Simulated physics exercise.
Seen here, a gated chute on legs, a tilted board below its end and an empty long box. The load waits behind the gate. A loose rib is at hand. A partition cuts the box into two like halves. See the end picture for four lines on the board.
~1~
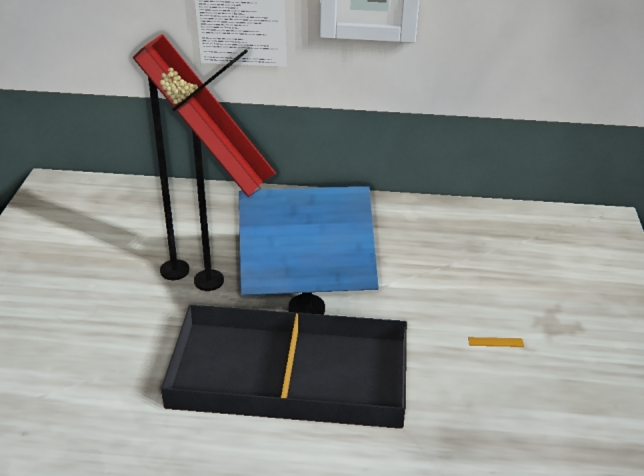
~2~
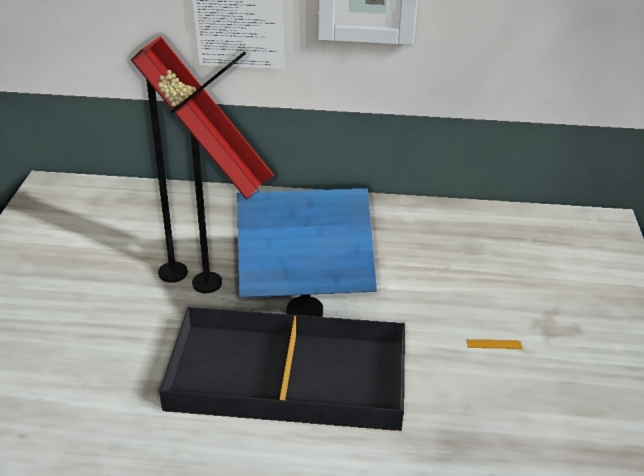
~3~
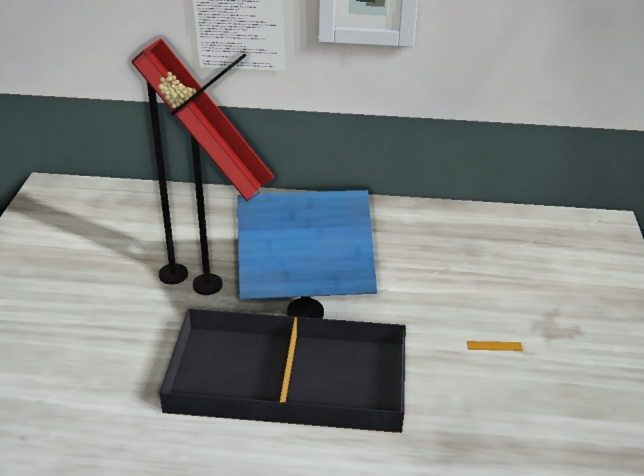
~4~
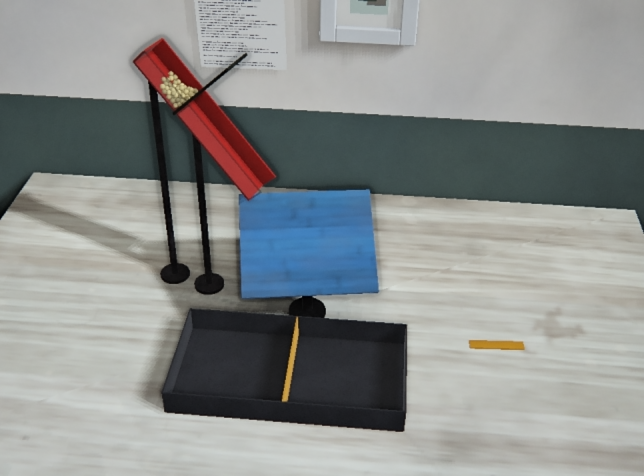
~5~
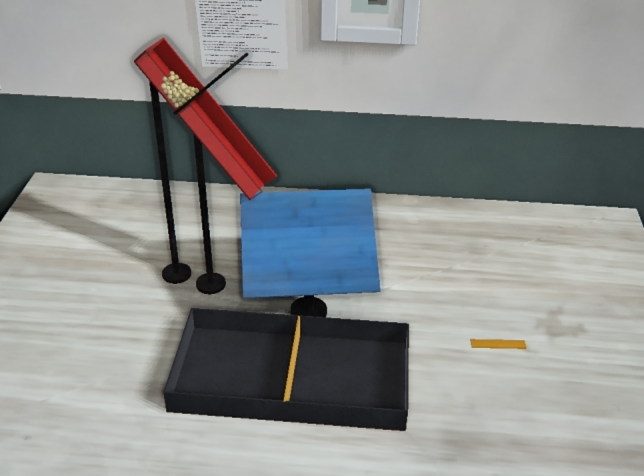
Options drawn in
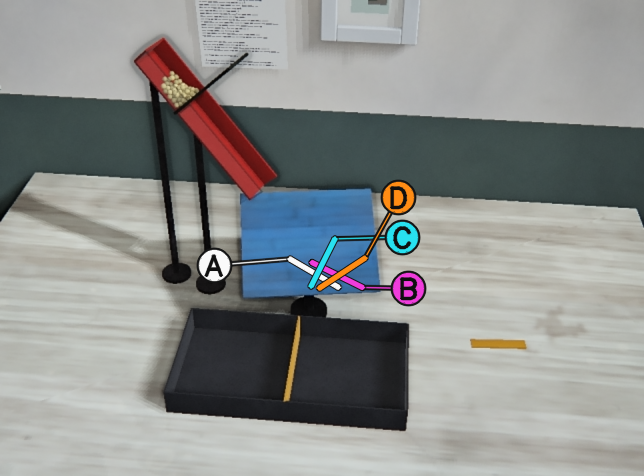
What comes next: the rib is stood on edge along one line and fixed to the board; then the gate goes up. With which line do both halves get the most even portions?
Choose C.
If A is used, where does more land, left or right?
Right.
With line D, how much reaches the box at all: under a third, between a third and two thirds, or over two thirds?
Line D gives over two thirds.
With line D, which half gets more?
Right.
On the marked copy, line A from (289, 258) to (338, 287); line B from (312, 262) to (362, 287); line C from (334, 238) to (311, 286); line D from (365, 258) to (319, 288).
If A is chosen, of what is caught, about a quarter in the left half, most in the right.
If B is chosen, of what is caught, a small part in the left half, nearly all in the right.
If C is chosen, of what is caught, about half in the left half, about half in the right.
If D is chosen, of what is caught, a stray few in the left half, nearly all in the right.
